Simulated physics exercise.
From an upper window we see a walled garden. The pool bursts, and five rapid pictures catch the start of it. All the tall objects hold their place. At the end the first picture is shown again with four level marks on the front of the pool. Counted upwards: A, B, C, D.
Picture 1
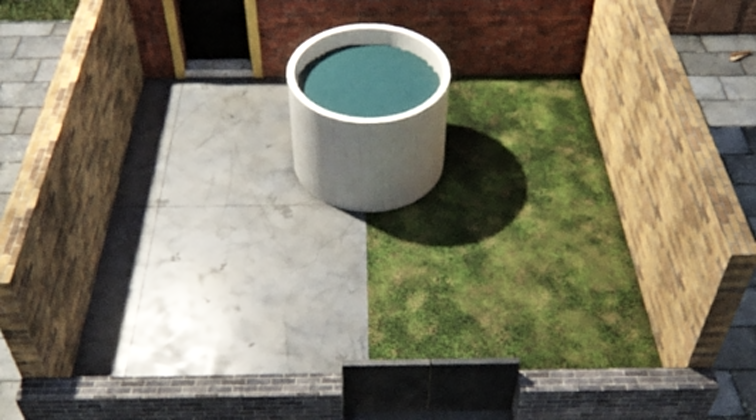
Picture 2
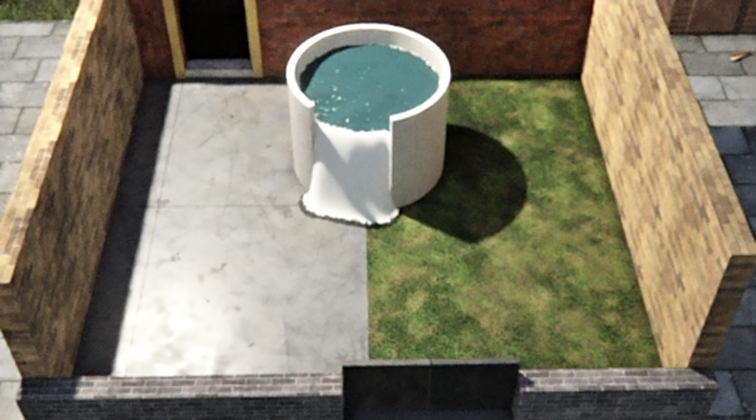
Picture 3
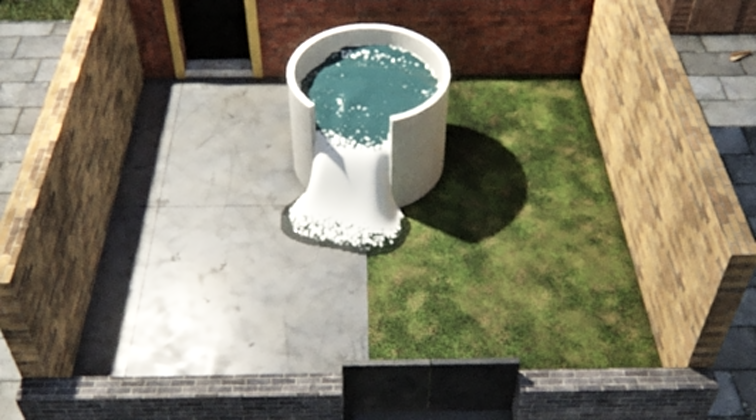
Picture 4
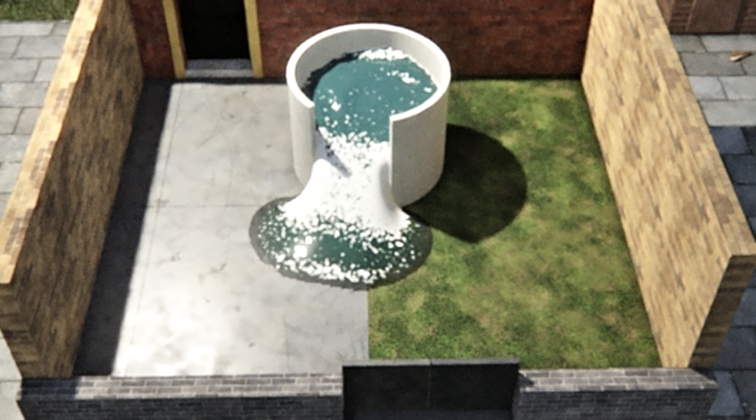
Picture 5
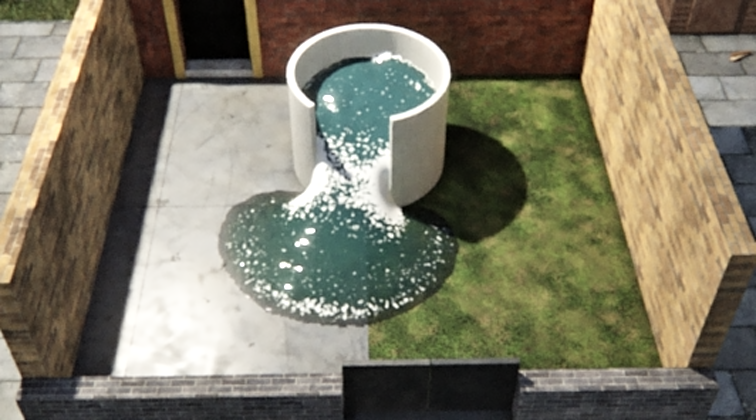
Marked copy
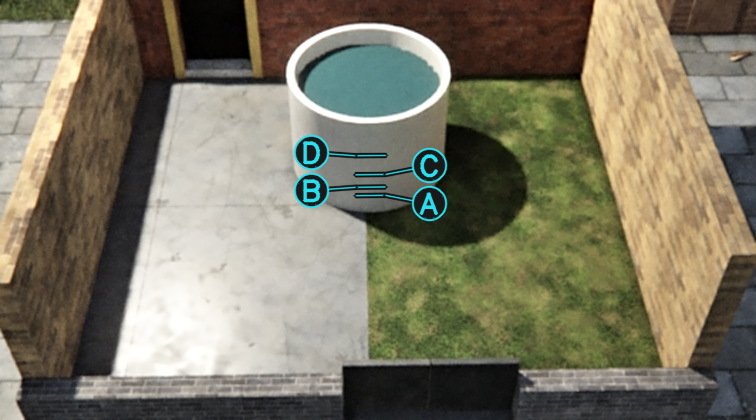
The footage shows a walled garden, half paving and half grass, where a round white pool of still water opens at the front and foaming water pours out, spreading in a widening rounded sheet across both surfaces.
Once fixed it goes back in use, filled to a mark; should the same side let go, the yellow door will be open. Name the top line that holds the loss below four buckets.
D is the one.
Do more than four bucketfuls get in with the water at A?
No, not at all.
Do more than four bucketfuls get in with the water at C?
No, not at all.
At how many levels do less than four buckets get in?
All of the four.
On the marked copy, A at (370, 195); B at (370, 187); C at (370, 174); D at (370, 155); from the bottom up A, B, C, D.
For mark A, nothing gets over.
For mark B, nothing gets over.
For mark C, nothing gets over.
For mark D, a splash gets over, under a bucket.
